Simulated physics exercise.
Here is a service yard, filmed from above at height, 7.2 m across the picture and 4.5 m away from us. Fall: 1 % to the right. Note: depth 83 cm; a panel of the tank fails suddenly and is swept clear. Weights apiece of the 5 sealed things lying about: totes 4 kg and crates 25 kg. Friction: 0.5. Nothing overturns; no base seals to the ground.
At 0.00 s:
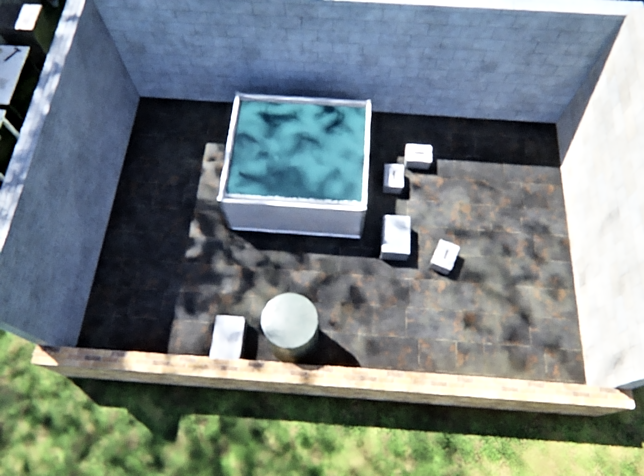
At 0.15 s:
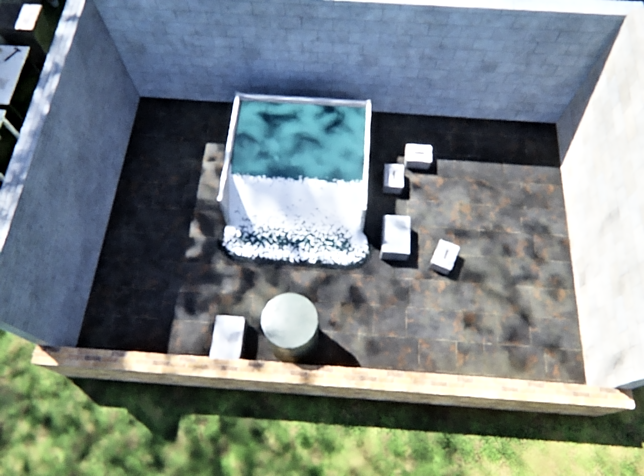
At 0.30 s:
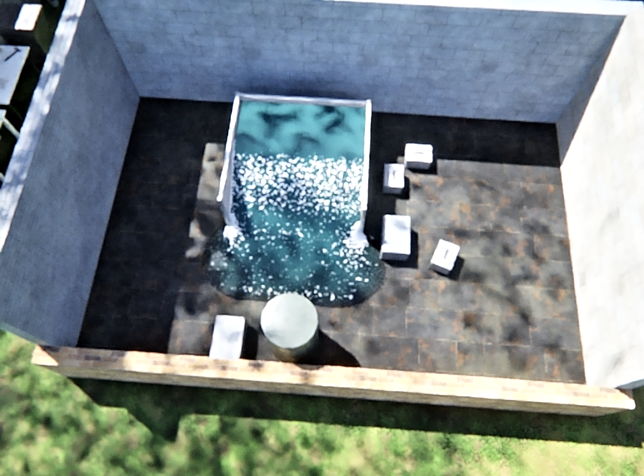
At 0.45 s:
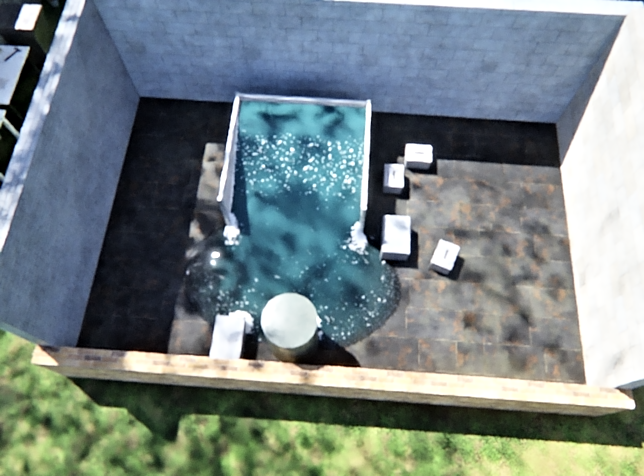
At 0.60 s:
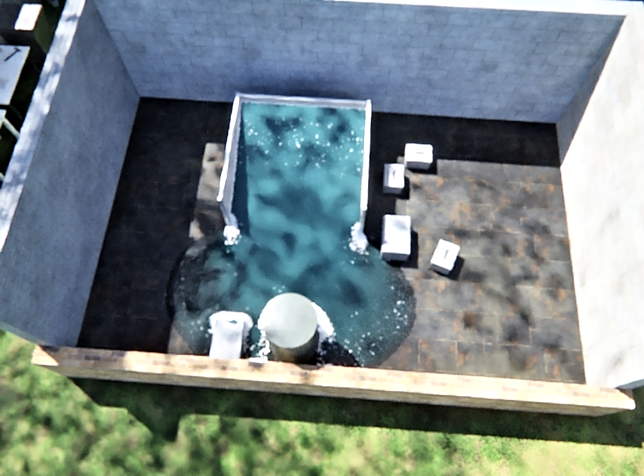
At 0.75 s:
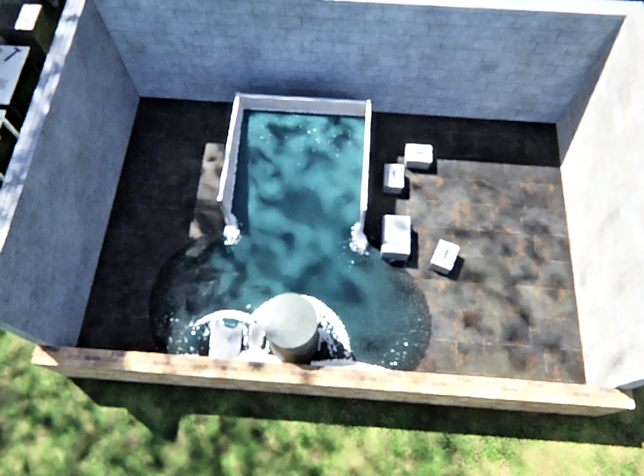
A tank's front panel gives way and water pours across the dark yard around pale blocks.
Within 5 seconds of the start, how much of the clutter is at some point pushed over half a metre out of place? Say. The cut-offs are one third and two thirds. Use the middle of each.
The share is between one third and two thirds.
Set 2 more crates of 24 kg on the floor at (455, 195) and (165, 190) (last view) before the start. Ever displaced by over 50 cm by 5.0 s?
Listed in order, the answers are inside half a metre followed by beyond half a metre.
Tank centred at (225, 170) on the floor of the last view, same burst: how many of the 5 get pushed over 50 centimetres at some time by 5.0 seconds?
So the tally would be 5.
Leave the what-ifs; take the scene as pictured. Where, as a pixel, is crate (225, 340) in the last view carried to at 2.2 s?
Around (90, 276).
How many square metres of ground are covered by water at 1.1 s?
Roughly 13 m2.
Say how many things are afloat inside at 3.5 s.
0 of them.
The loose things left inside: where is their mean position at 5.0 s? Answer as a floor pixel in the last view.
I'd put it close to (372, 188) in the last view.
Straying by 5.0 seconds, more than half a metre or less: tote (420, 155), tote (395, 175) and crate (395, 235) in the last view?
Within the mark, within the mark, within the mark.
After 1.1 s 0 of 5 are over 50 cm from their spots; 1 afloat.
After 2.2 s 1 of 5 are over 50 cm from their spots; 1 afloat.
After 3.5 s 1 of 5 are over 50 cm from their spots; 0 afloat.
After 5.0 s 2 of 5 are over 50 cm from their spots, and 2 have been at some point; 0 afloat.
